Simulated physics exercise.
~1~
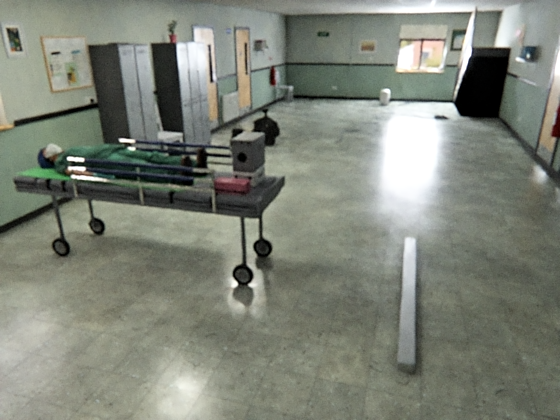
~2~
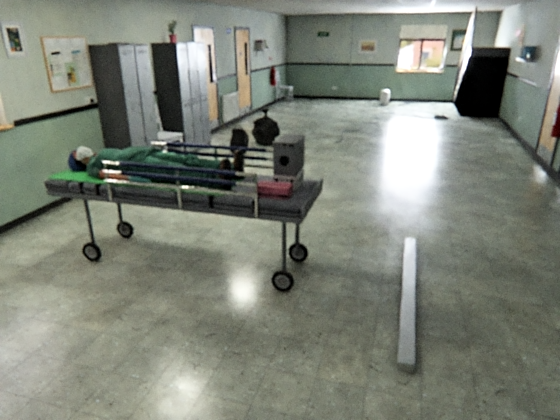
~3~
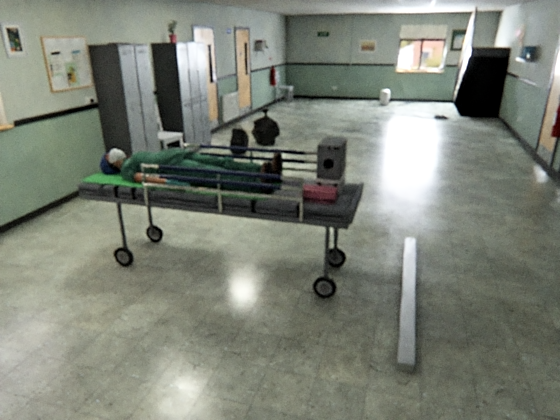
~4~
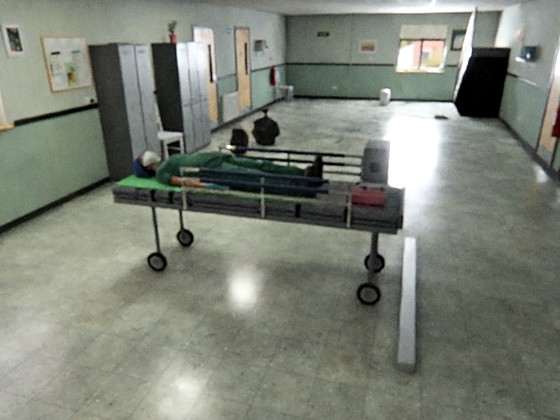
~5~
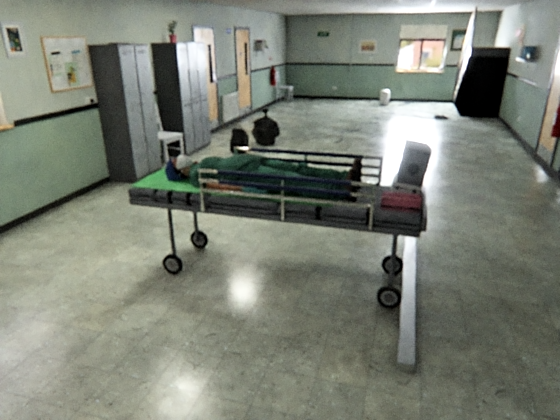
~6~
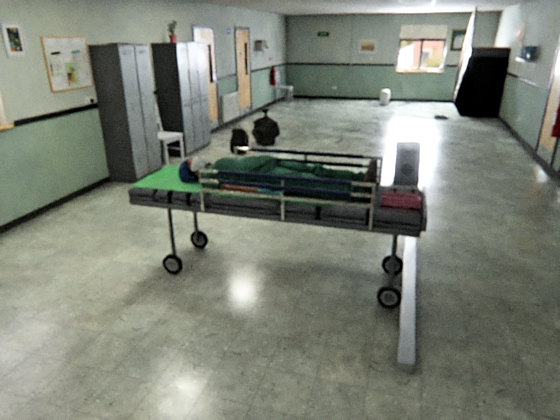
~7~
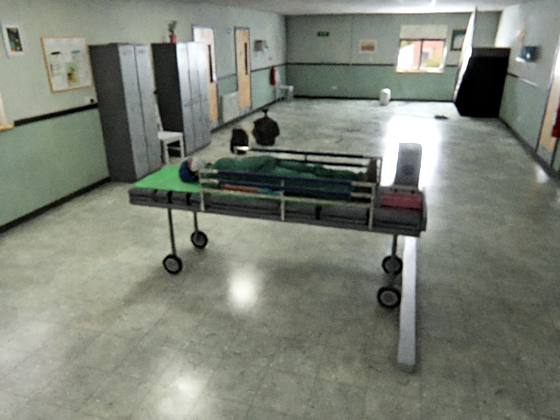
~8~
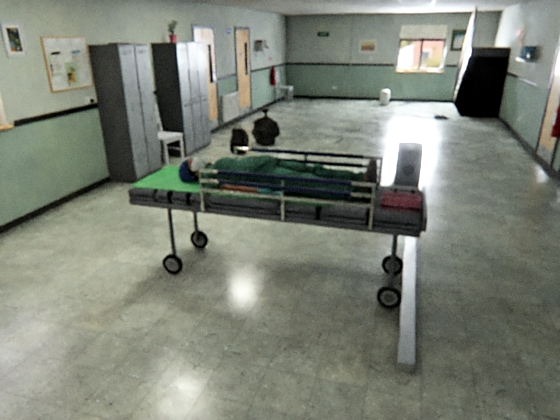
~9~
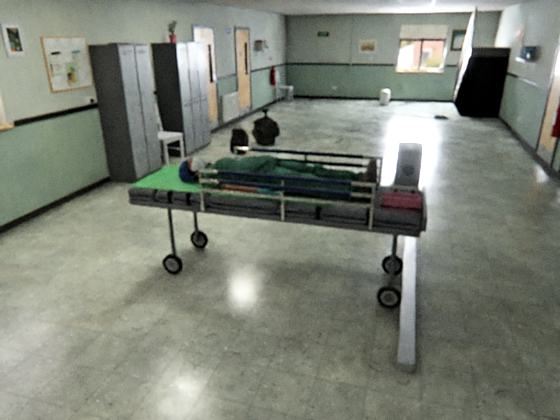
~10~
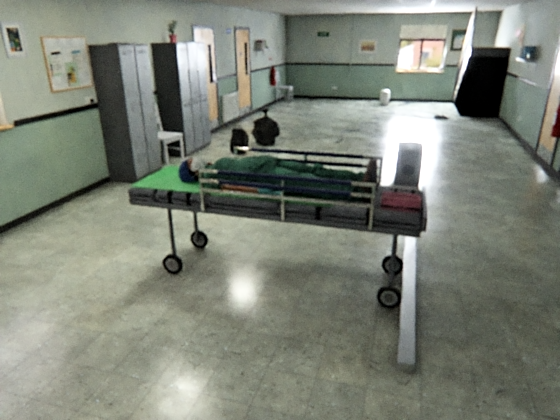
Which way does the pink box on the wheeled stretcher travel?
The pink box travels to the right, riding along on the stretcher until it stops at the sill.
